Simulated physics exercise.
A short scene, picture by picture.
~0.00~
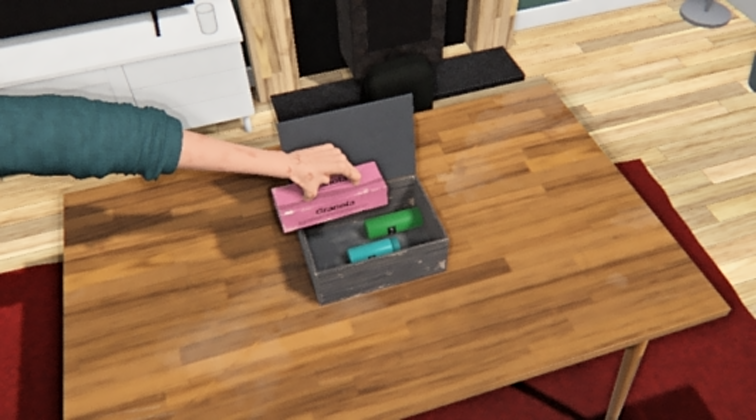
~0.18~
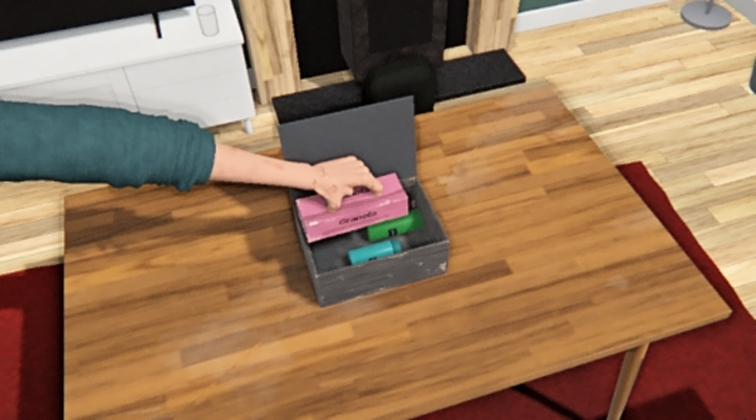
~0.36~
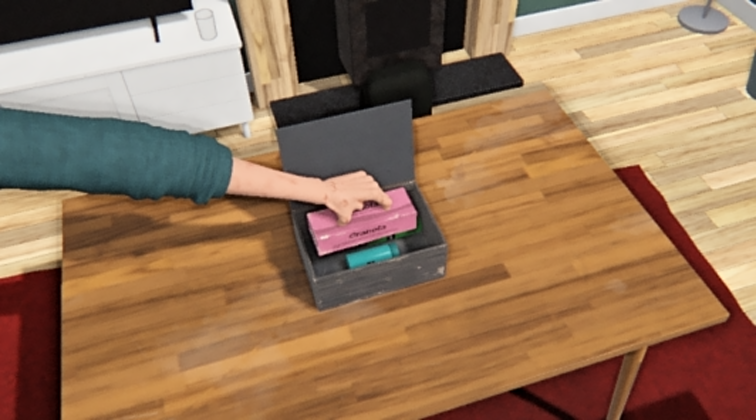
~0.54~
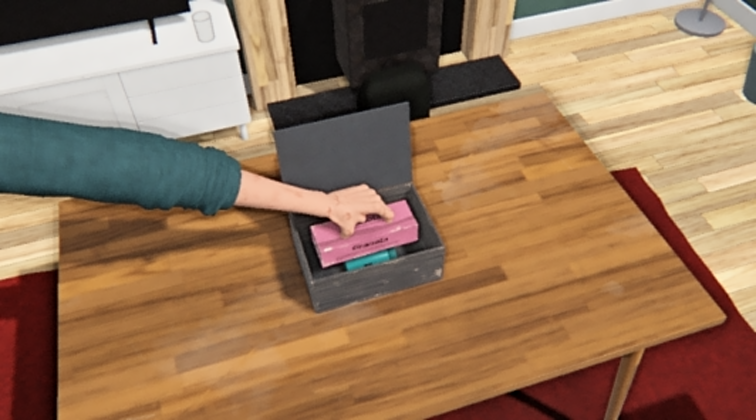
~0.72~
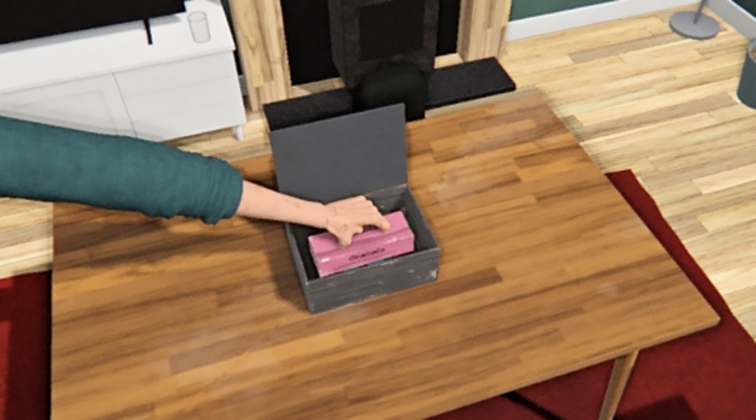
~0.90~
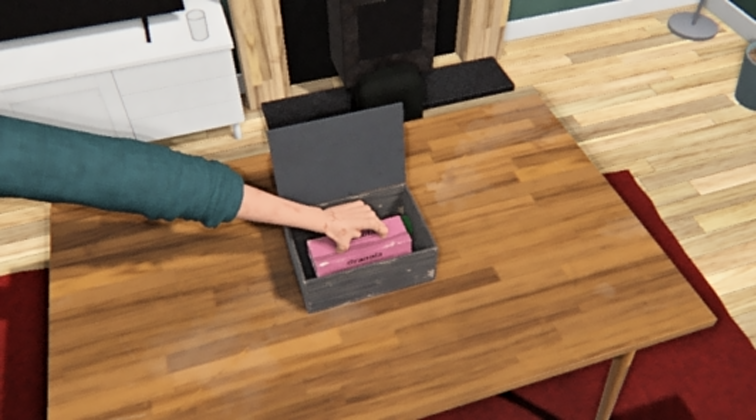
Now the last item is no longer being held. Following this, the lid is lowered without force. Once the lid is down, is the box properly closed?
Yes, the box is closed.
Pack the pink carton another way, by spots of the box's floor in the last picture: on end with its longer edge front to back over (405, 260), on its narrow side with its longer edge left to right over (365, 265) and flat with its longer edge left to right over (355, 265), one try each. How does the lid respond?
1: Open. 2: Closed. 3: Closed.
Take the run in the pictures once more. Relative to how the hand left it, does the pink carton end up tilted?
Simply put, the pink carton gets tilted.
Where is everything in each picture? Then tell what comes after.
In the first picture, coming down; pink carton (330, 196); green shaker (393, 223).
In the second picture, coming down; pink carton (353, 207); green shaker (394, 225).
In the third picture, coming down; pink carton (362, 221).
In the fourth picture, coming down; pink carton (365, 233).
In the fifth picture, coming down; pink carton (362, 244).
In the sixth picture, put in, still held; pink carton (360, 248).
After 1.80 s, lid starting down; pink carton on its side near (367, 274); turquoise shaker shifted about its own width; green shaker shifted a little.
After 2.50 s, lid 58° above the rim; pink carton on its side near (367, 274); turquoise shaker shifted about its own width; green shaker shifted a little.
After 2.90 s, lid 19° above the rim; pink carton on its side near (367, 274); turquoise shaker shifted about its own width; green shaker shifted a little.
In the end (3.6 s), lid shut; toppled in the box, pink carton; moved from the start, turquoise shaker; green shaker unmoved. At the end, from the last picture's camera, pink carton near (367, 274).
